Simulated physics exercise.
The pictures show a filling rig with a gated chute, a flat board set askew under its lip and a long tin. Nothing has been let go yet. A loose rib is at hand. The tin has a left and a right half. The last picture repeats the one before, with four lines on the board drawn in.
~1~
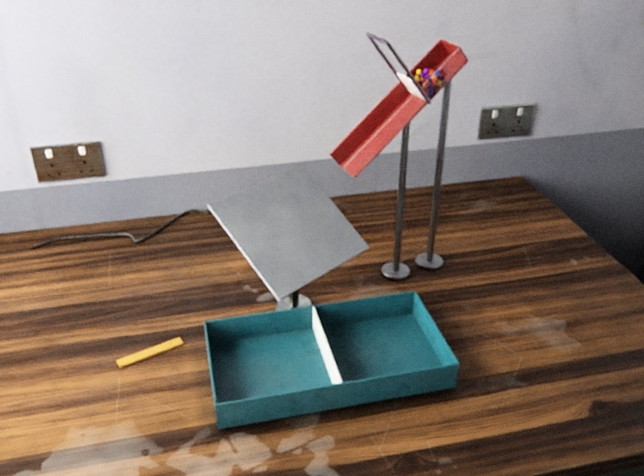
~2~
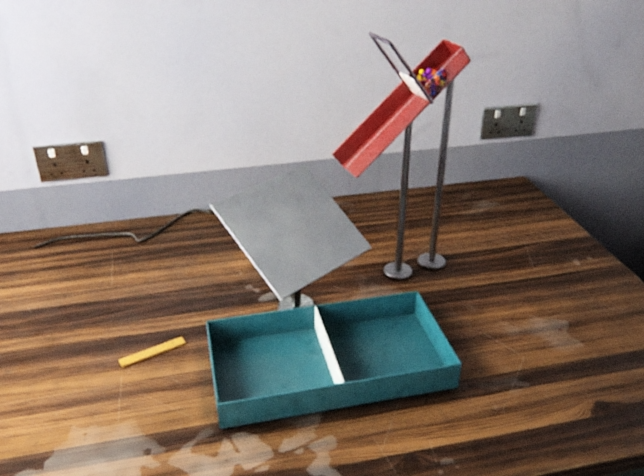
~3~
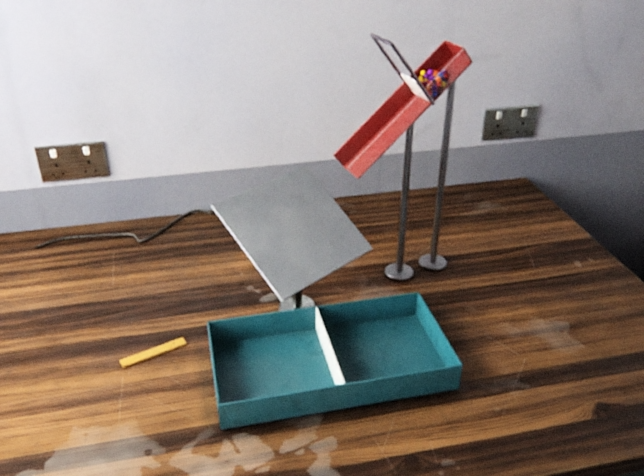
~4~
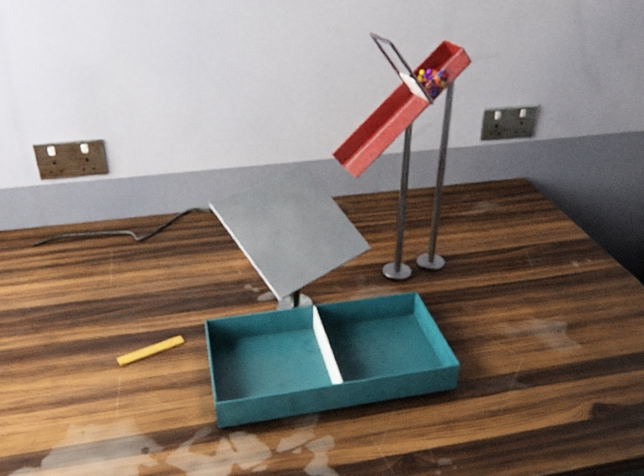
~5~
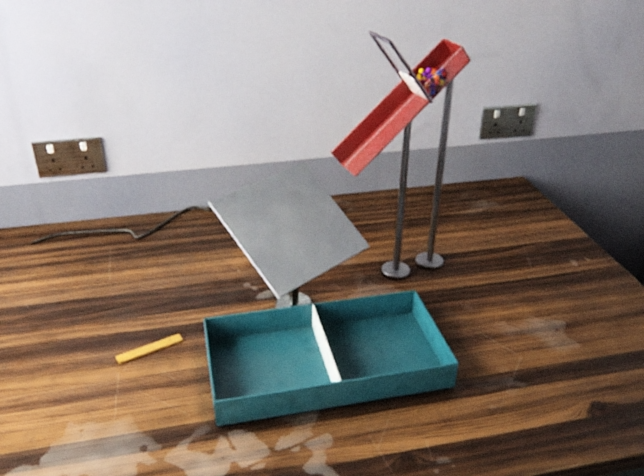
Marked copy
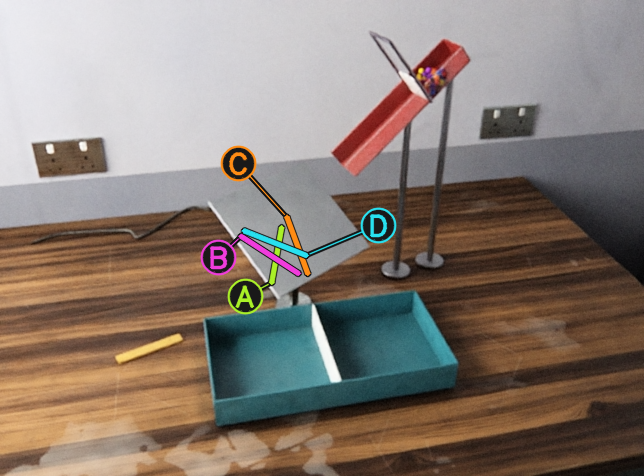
The clip shows colourful beads held behind a gate in a raised, sloping red chute, with a tilted grey board and a divided teal tray below on a wooden table; apart from slight shifts in the view, nothing visibly moves.
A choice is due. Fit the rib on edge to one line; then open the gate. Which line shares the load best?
Line A does it best.
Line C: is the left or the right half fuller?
More lands on the right.
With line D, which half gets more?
Right.
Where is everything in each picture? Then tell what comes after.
The first picture shows load behind the gate near (427, 80), round plastic beads; lip of the chute near (347, 172), sloping fairly steeply.
The second picture shows middle of the board near (294, 227), tilted fairly steeply; middle of its low edge near (329, 272); of its high edge near (261, 183).
The third picture shows front corners of the tin near (219, 405) and (462, 365); front end of its middle wall near (345, 384); gate still shut near (411, 81).
The fourth picture shows middle of the load near (430, 81); lip near (349, 172).
The fifth picture shows middle of the load near (429, 79); lip near (348, 170).
On the marked copy, line A from (281, 227) to (271, 282); line B from (241, 236) to (298, 273); line C from (286, 217) to (307, 273); line D from (244, 230) to (306, 255).
If A is chosen, of what is caught, close to two thirds in the left half, close to a third in the right.
If B is chosen, of what is caught, a small share in the left half, the bulk in the right.
If C is chosen, of what is caught, a small share in the left half, the bulk in the right.
If D is chosen, of what is caught, a small share in the left half, all but a few in the right.
